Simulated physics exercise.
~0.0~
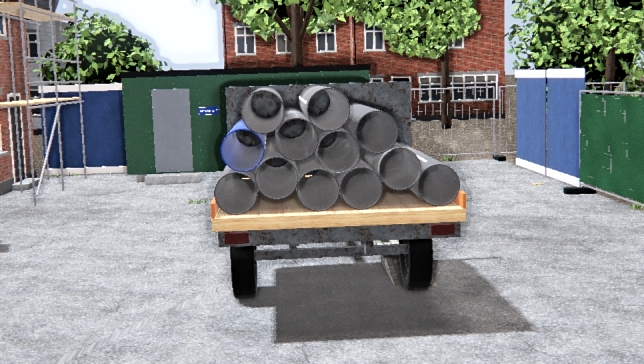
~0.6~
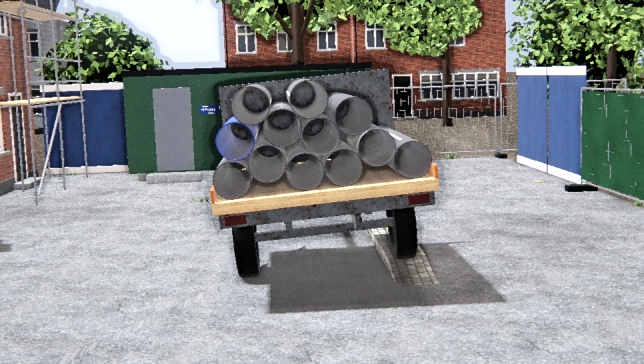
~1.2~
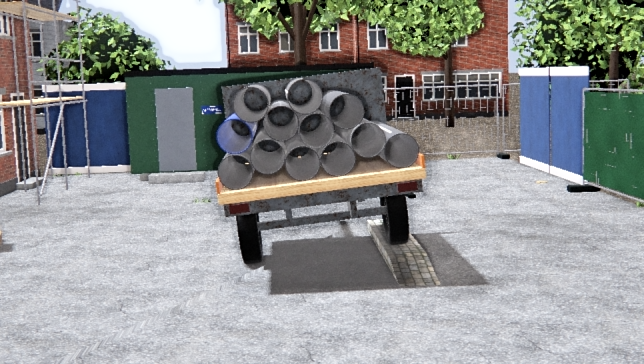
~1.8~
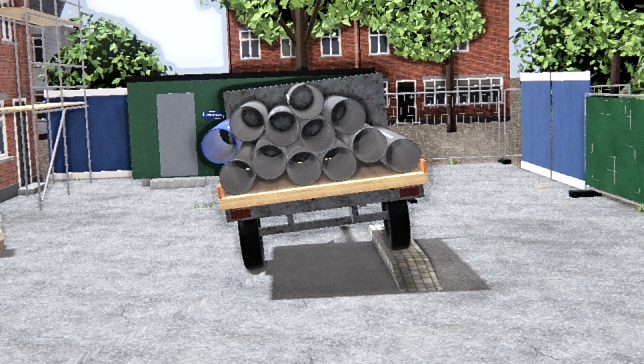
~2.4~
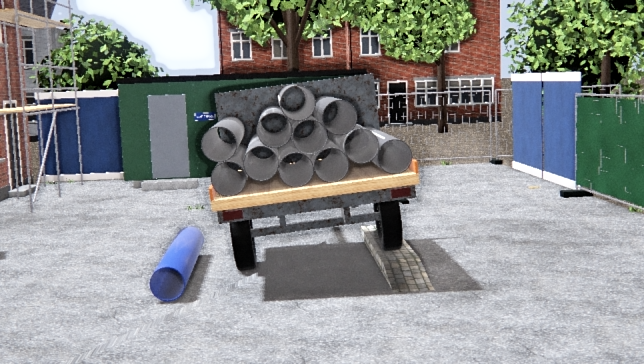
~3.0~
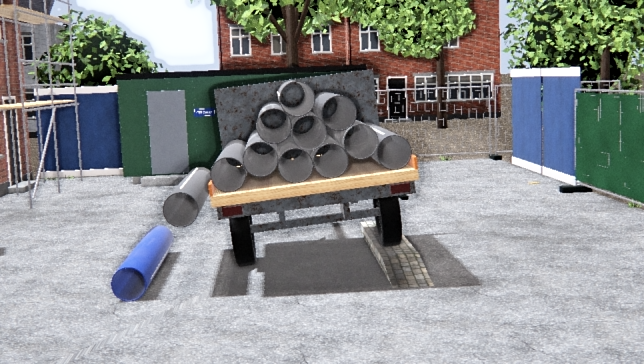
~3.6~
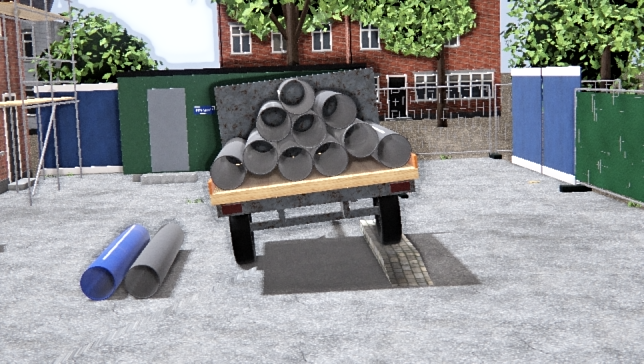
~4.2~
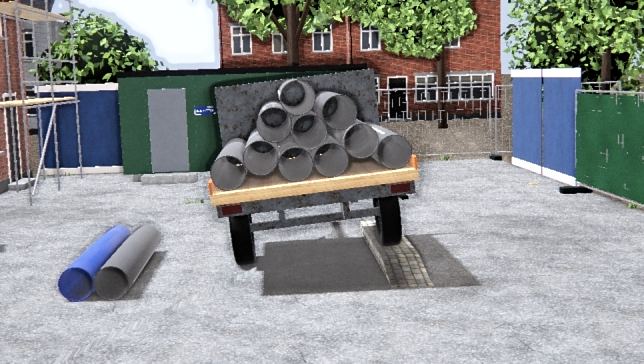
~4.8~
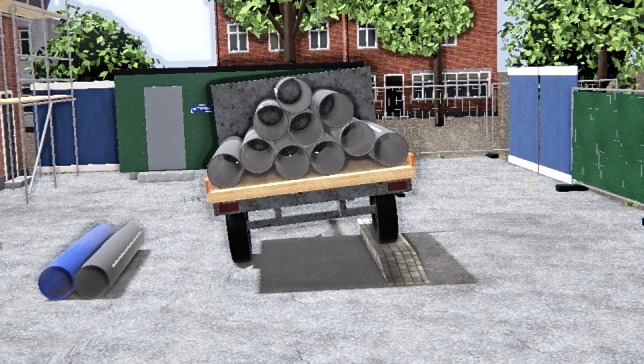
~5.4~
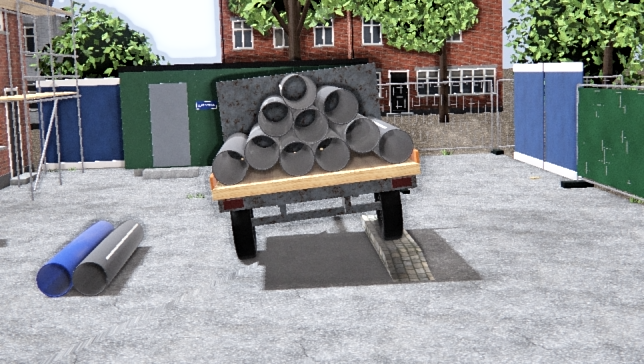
Trailer stacked with pipes tilting as one wheel climbs a ramp, a blue pipe then a grey one falling left and settling together on the ground.
